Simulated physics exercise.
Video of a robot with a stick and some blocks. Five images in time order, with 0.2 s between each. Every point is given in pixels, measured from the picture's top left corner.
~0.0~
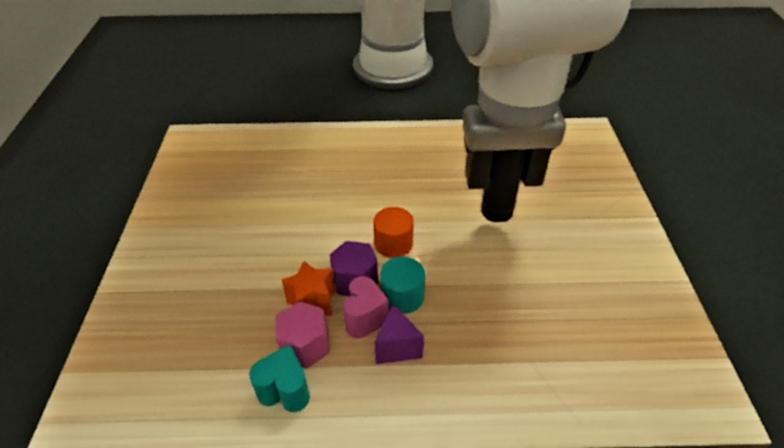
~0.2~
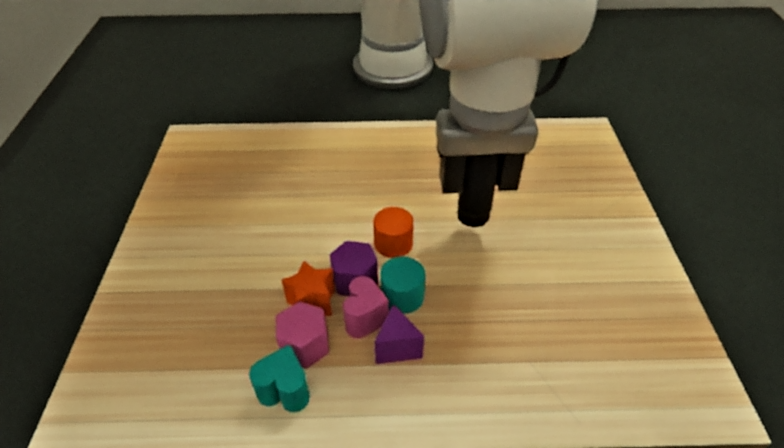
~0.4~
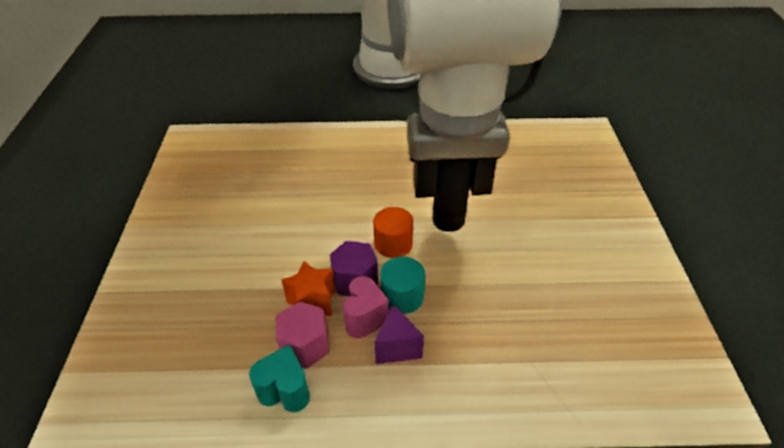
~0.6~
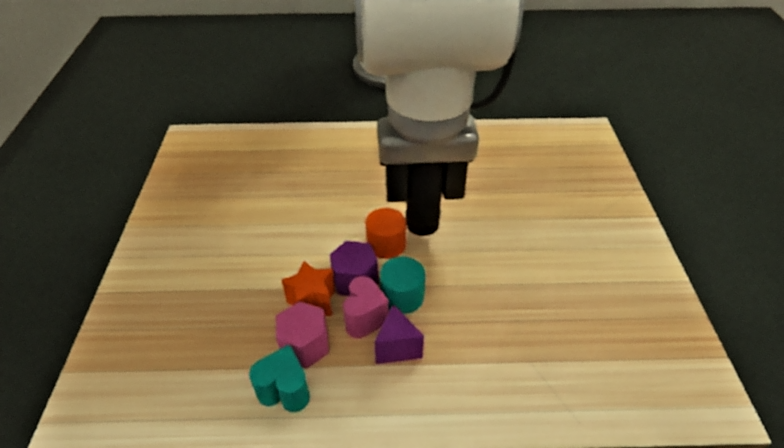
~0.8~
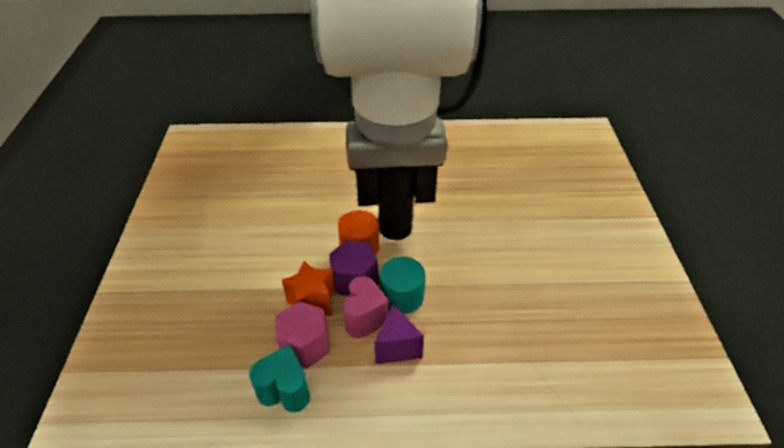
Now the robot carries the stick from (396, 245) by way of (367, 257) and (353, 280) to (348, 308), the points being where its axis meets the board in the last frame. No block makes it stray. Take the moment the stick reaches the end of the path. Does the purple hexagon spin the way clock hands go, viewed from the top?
I'd say yes.
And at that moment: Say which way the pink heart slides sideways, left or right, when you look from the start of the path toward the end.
It is pushed towards the left-hand side.
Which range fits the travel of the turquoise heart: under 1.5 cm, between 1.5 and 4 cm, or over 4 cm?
It moves a fair bit, 1.5 to 4 cm.
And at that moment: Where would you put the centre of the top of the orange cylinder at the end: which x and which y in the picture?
At roughly (322, 231).
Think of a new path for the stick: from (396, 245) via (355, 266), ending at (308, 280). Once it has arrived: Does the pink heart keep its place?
That would be a no.
On the path given first. One third of the way, stick at (365, 241); orange star block at (303, 284); purple hexagon at (347, 262); orange cylinder at (328, 227); pink heart at (363, 300).
Two thirds of the way, stick at (351, 264); turquoise heart at (276, 376); pink hexagon at (293, 329); orange star block at (280, 294); purple hexagon at (327, 285), turned 15° clockwise; orange cylinder at (322, 231); pink heart at (362, 313), turned 40° anticlockwise.
At the end, stick at (346, 293); turquoise heart at (265, 391), turned 35° anticlockwise; pink hexagon at (272, 344); orange star block at (271, 300), turned 15° clockwise; purple hexagon at (313, 310), turned 40° clockwise; orange cylinder at (322, 231); pink heart at (356, 329), turned 85° anticlockwise.
